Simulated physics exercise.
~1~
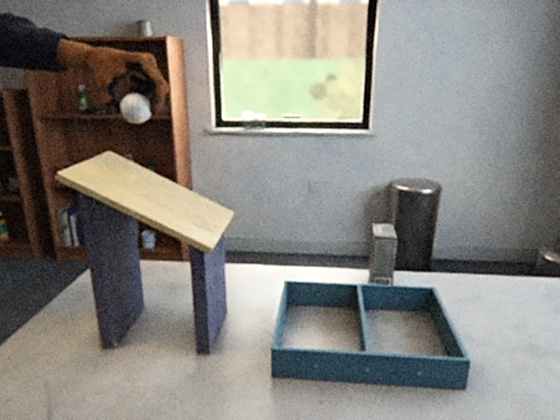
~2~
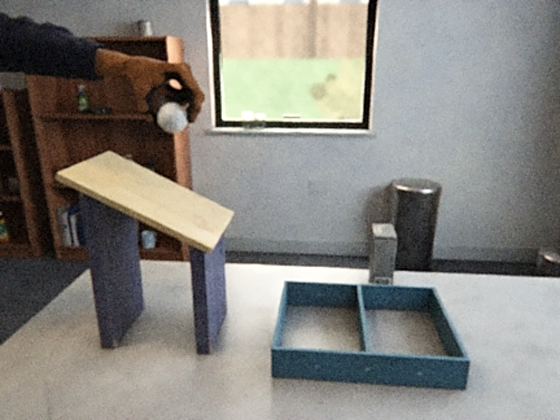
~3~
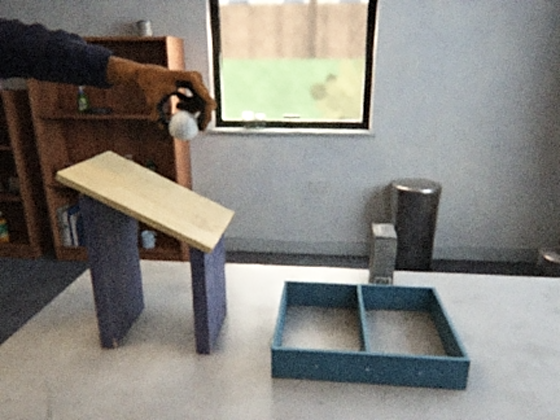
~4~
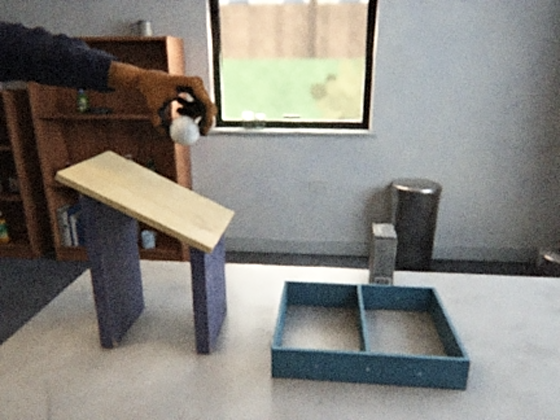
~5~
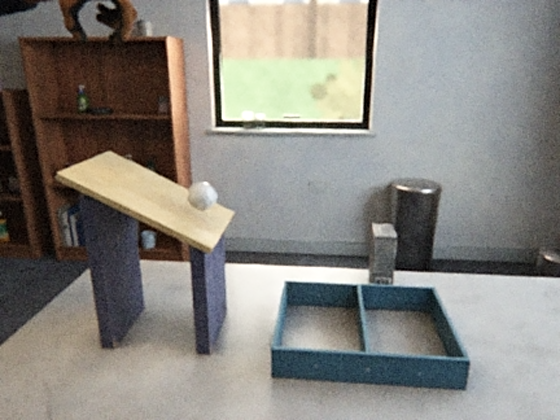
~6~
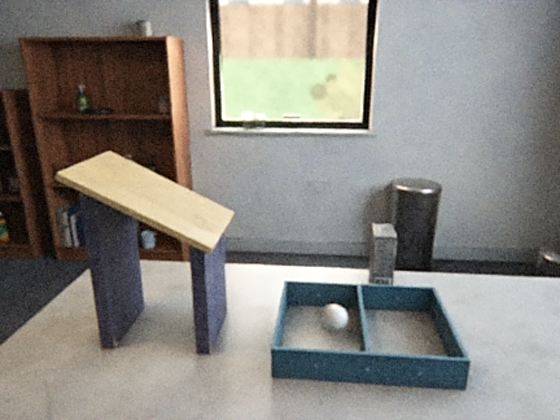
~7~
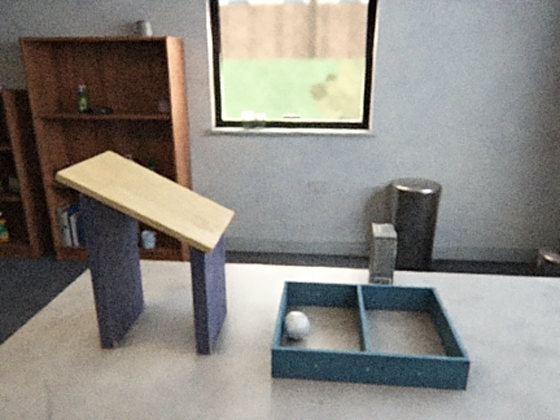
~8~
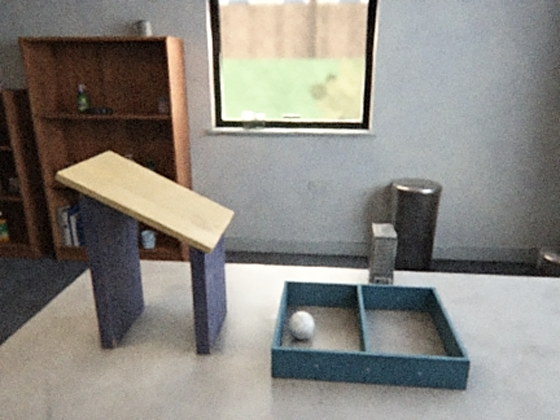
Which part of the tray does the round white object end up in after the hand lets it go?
It ends up in the first bay, the one nearer to the sloping board.
